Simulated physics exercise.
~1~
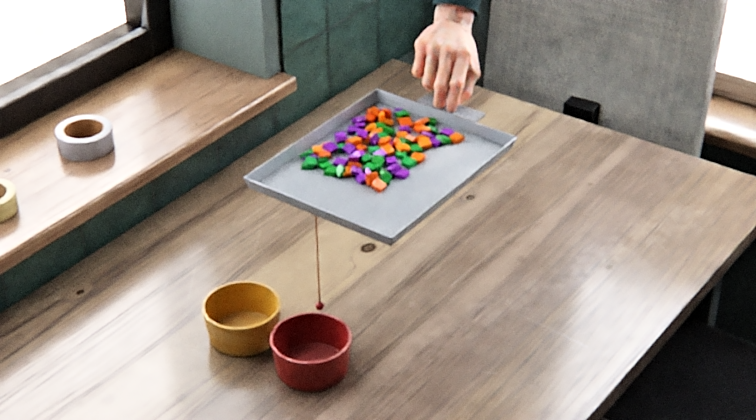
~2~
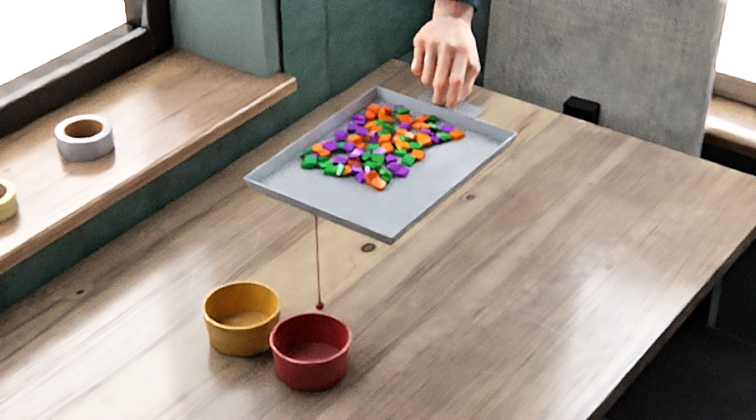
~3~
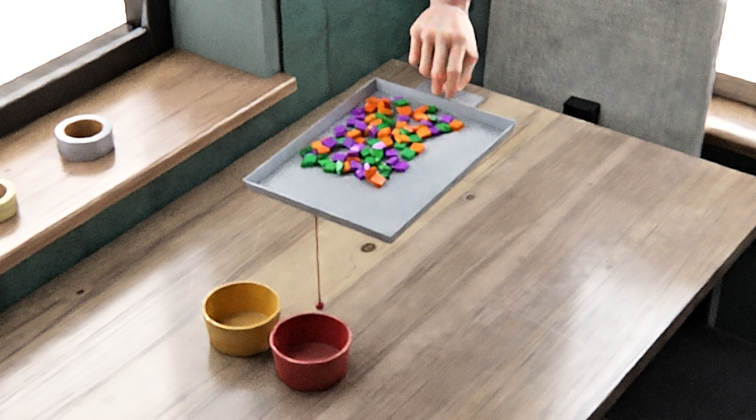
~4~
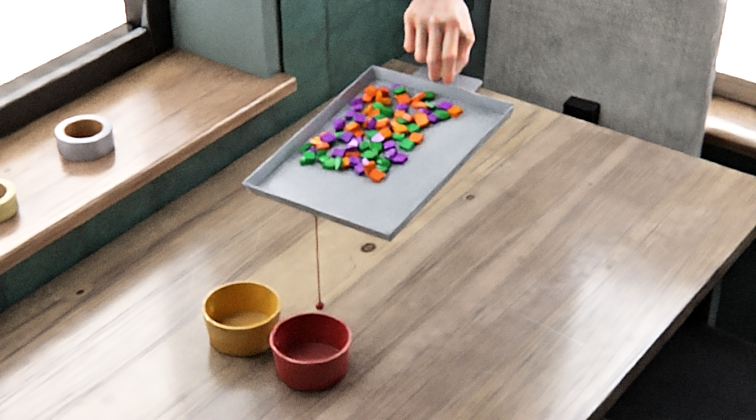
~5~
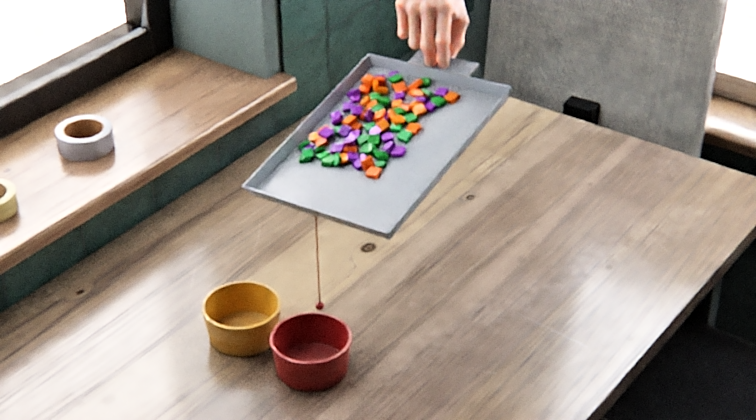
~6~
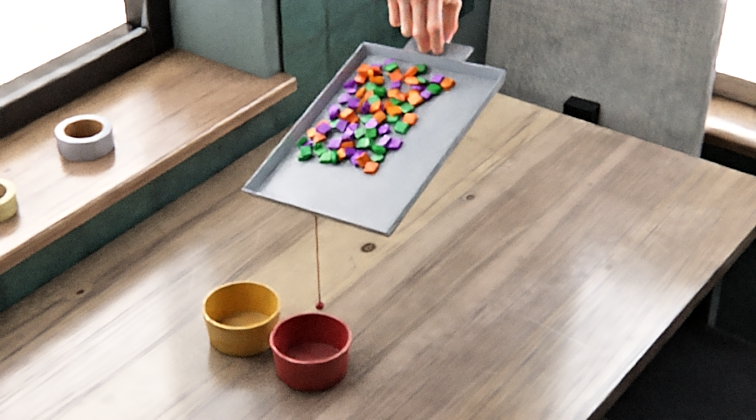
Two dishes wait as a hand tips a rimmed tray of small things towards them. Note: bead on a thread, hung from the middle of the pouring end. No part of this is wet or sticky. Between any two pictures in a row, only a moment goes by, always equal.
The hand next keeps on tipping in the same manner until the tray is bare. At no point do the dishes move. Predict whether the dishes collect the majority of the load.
The dishes secure over fifty percent.
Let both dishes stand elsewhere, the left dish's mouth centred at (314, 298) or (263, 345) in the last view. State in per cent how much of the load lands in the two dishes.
Some 0 percent in the first case, 10 percent in the second.
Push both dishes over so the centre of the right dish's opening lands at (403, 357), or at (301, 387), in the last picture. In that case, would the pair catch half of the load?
Result, first setup: The minor share; second setup: The minor share.
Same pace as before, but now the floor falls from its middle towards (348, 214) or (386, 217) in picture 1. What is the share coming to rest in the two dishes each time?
Lab note: Try one about 40 %, try two 0 %.
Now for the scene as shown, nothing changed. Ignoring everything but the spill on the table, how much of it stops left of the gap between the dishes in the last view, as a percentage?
Near 80 in a hundred.
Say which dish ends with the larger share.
Noted: Left of the pair.
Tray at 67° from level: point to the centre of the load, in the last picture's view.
The load is centred near (270, 197).
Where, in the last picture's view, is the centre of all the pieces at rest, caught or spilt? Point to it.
Near (242, 327).
Just after the last frame, tray tipped steeply; the larger part on the tray; just a few in the left dish; roughly a quarter in the air.
A moment on, tray tipped past a quarter turn; just a few on the tray; about a tenth in the right dish; roughly two thirds in the left dish; roughly a quarter outside both; about a tenth in the air.
Further on, tray tipped past a quarter turn; about a tenth in the right dish; roughly two thirds in the left dish; roughly a quarter outside both.
When it is over, tray tipped past a quarter turn; about a tenth in the right dish; roughly two thirds in the left dish; roughly a quarter outside both.
